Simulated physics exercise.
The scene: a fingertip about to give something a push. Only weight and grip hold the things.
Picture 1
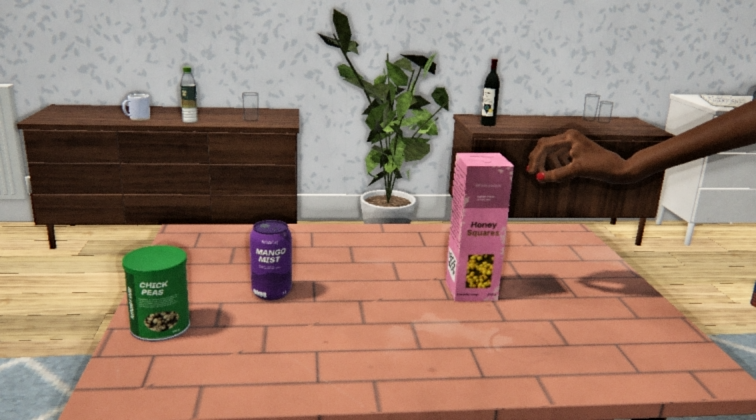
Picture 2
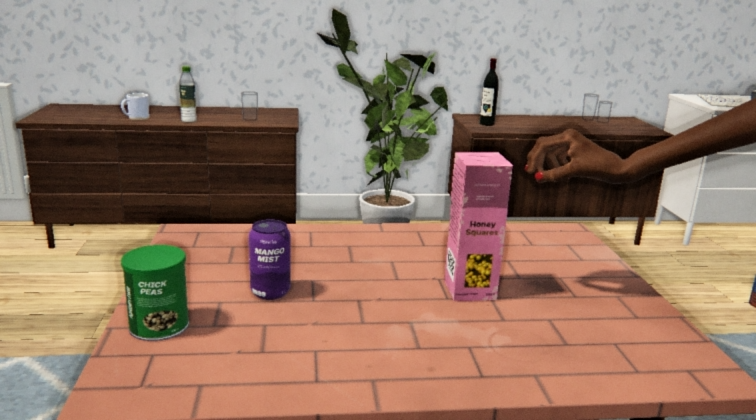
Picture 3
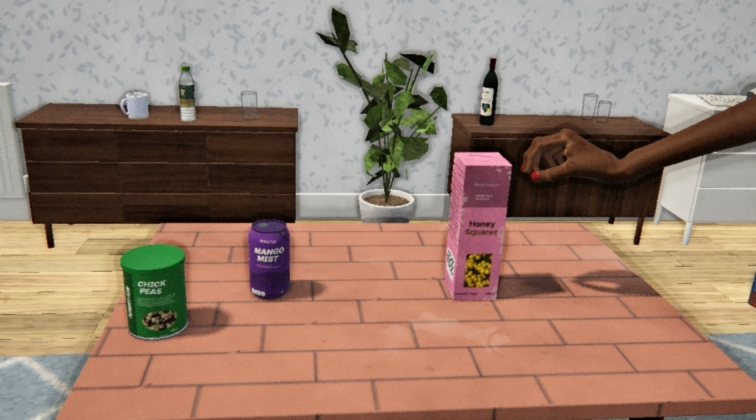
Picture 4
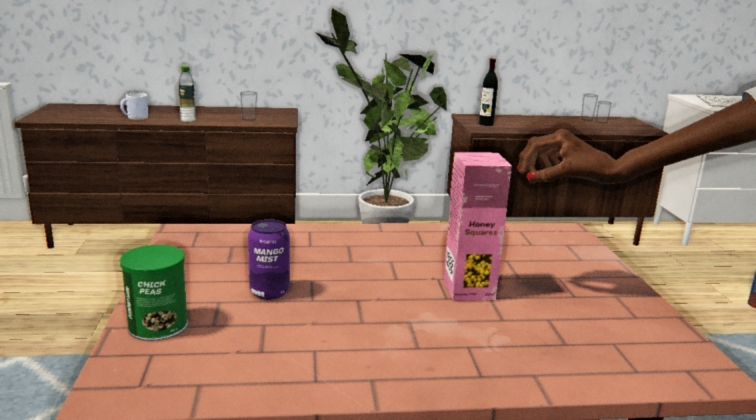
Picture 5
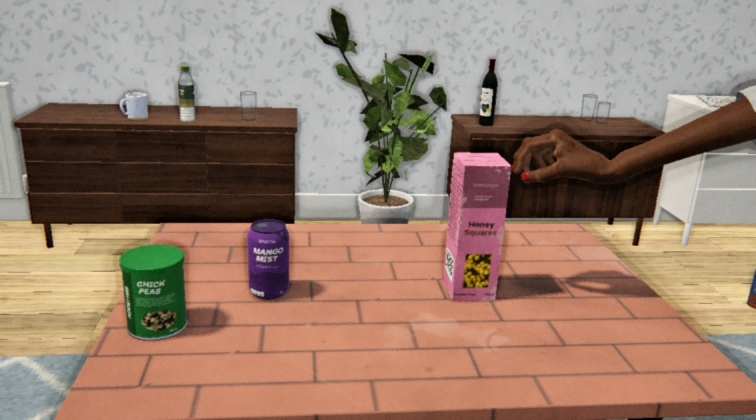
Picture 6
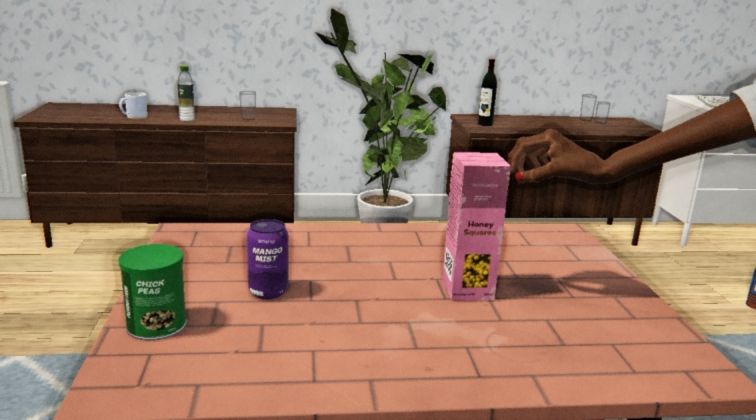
On a brick-patterned tabletop, a hand edges slightly left toward a pink carton beside two cans.
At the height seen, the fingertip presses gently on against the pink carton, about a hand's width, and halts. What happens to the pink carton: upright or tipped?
The pink carton falls over.
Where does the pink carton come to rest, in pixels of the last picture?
Near (374, 271).
Then, 0.60 s after the last picture, pink carton tipped 14° from how it was near (457, 224).
Then, 1.10 s after the last picture, pink carton tipped 51° from how it was near (411, 235).
Then, 1.20 s after the last picture, pink carton on its side near (378, 267).
At rest, tipped over on the table, pink carton. Seen from the same camera at the end, pink carton near (374, 271).
